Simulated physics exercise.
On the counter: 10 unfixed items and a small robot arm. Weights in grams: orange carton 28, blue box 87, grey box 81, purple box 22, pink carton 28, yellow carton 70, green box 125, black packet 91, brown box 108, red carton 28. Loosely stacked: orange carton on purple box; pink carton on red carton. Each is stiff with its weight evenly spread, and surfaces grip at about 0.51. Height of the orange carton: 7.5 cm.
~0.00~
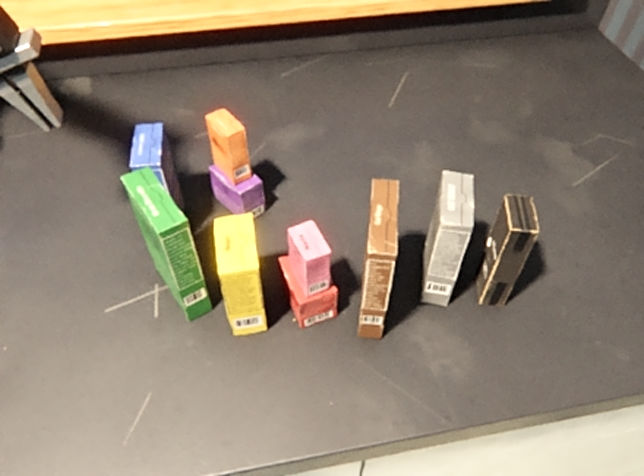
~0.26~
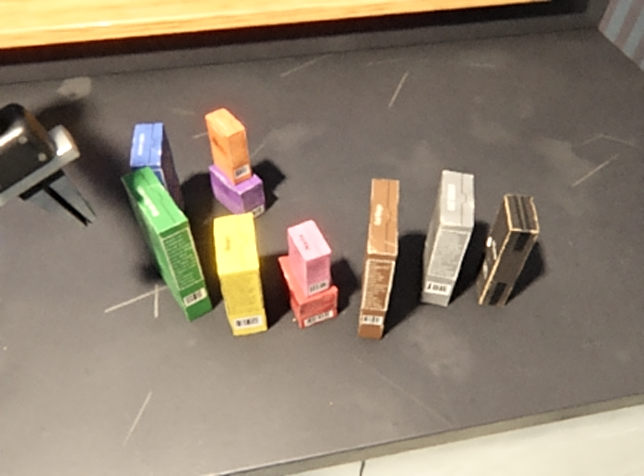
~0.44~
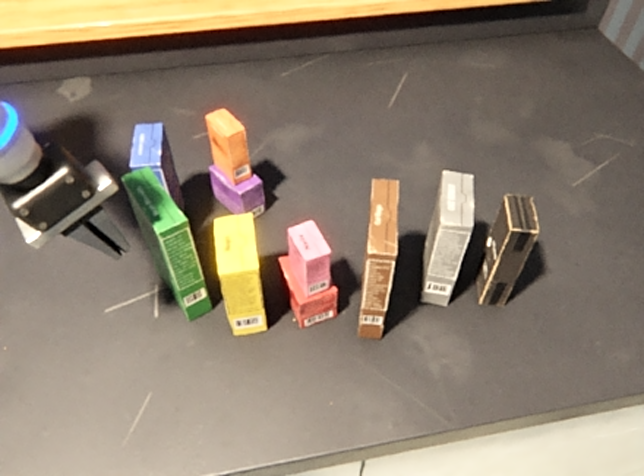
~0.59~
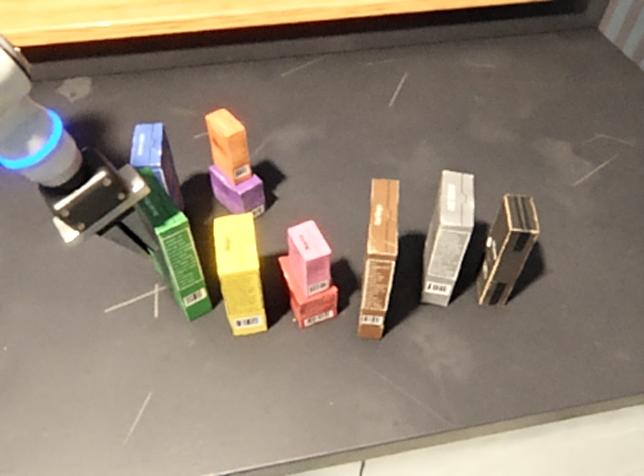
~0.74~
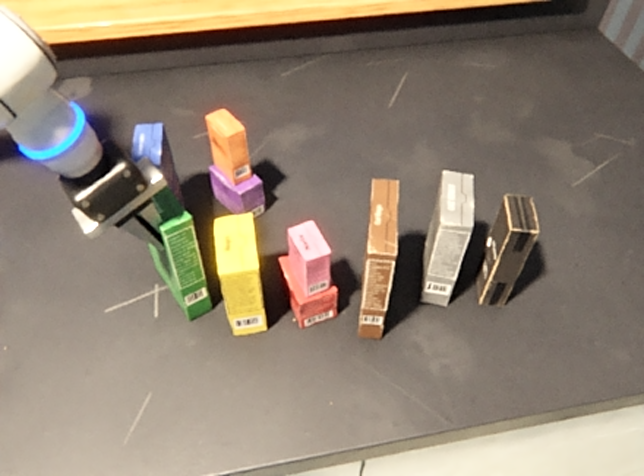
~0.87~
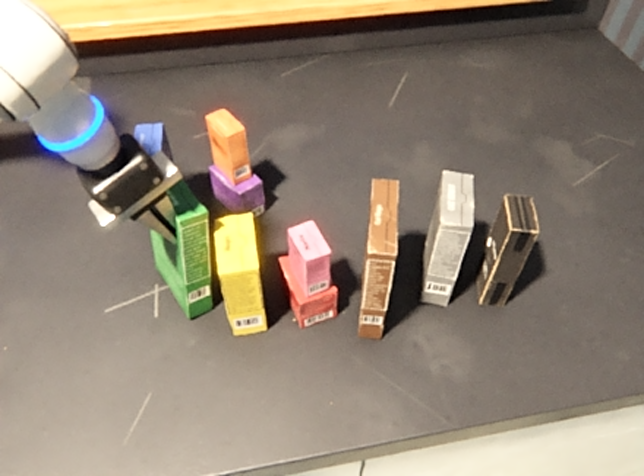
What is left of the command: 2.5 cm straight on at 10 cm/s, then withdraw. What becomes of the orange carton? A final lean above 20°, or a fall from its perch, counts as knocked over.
The orange carton ends still standing.
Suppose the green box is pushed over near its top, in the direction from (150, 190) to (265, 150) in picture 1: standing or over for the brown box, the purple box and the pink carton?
Brown box standing, purple box standing, pink carton down.
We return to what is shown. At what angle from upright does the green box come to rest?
About 40°.
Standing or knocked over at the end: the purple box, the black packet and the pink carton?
Purple box upright, black packet standing, pink carton down.
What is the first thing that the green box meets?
It is the yellow carton.
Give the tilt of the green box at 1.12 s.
Some 20° off upright.
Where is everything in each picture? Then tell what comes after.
In the first picture, has the fingertips at (38, 94); green box (170, 248) standing straight; orange carton (229, 148).
In the second picture, has the fingertips at (70, 193); green box (170, 248) standing straight; blue box (161, 186), grey box (445, 242).
In the third picture, has the fingertips at (105, 225); green box (170, 248) standing straight; purple box (238, 189), pink carton (309, 260).
In the fourth picture, has the fingertips at (135, 226); green box (170, 248) standing straight; yellow carton (242, 277), black packet (504, 254).
In the fifth picture, has the fingertips at (151, 218); green box (172, 247) 2° off upright; brown box (377, 263), red carton (308, 288).
In the sixth picture, has the fingertips at (165, 212); green box (179, 243) 8° off upright; orange carton (229, 148).
Around 1.12 s, yellow carton and green box touch at 0.93 s; off upright green box 20°, yellow carton 10°.
Around 1.42 s, pink carton and yellow carton touch at 1.22 s; red carton and yellow carton touch at 1.29 s; off upright green box 38°, yellow carton 37°, pink carton 35°.
Around 1.87 s, off upright green box 39°, yellow carton 38°, pink carton 37°.
At rest, past 20° or fallen, green box, yellow carton and pink carton. Standing, blue box, red carton, brown box, grey box, black packet, purple box and orange carton.
